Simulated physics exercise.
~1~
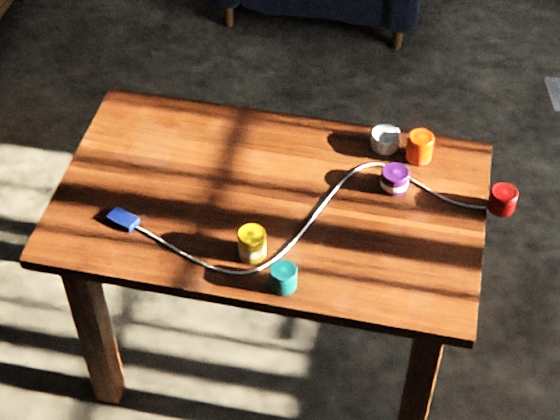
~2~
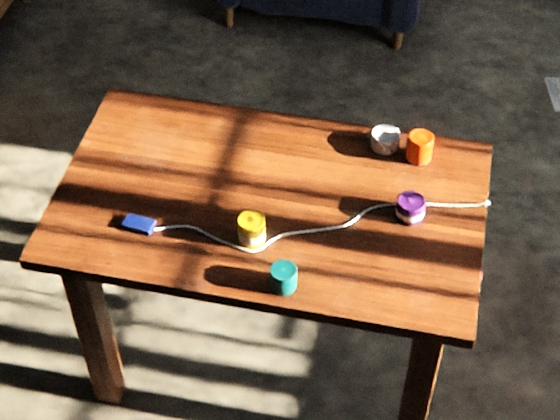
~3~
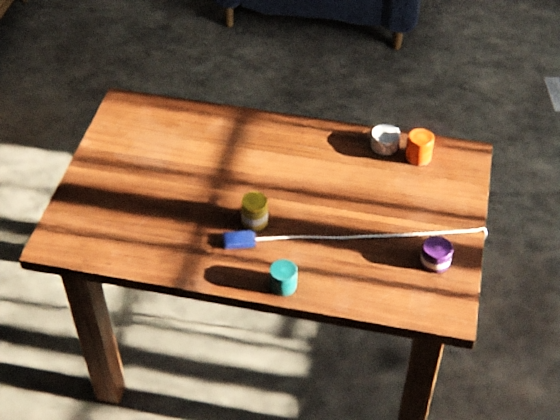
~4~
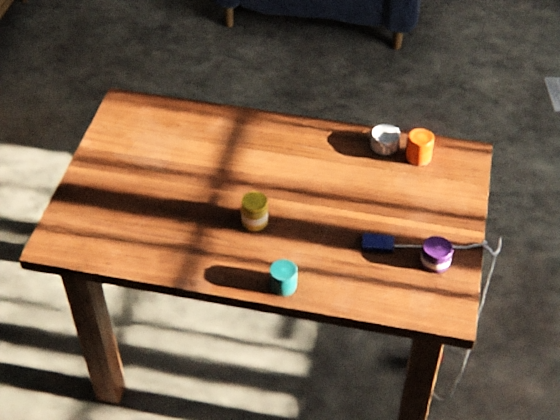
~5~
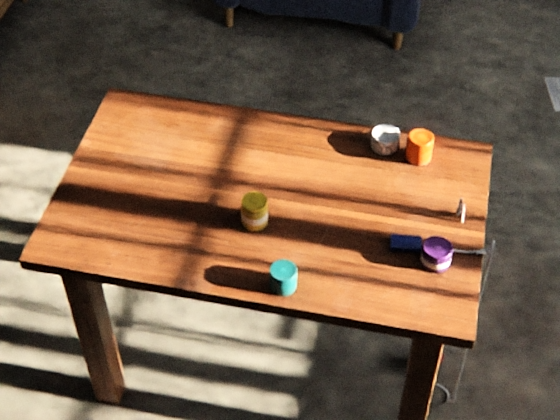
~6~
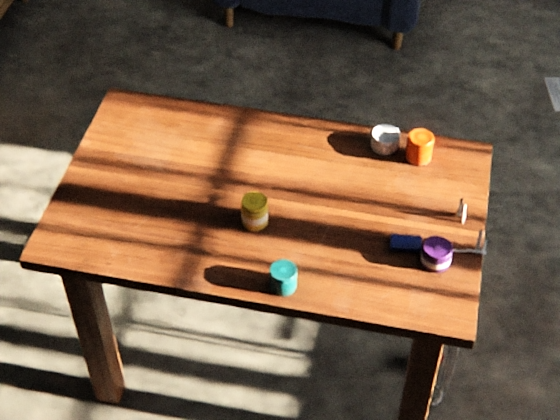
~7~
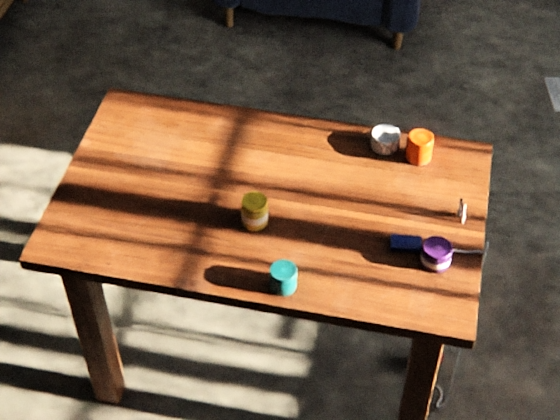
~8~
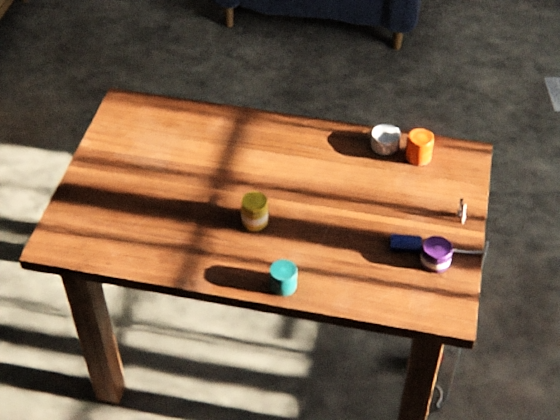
In the video, a red cylinder drops off a wooden table's right edge, dragging a cable that straightens, shifts the yellow and purple canisters, and pulls a small blue block rightward until it stops beside the purple one, with the cable hanging over the side.
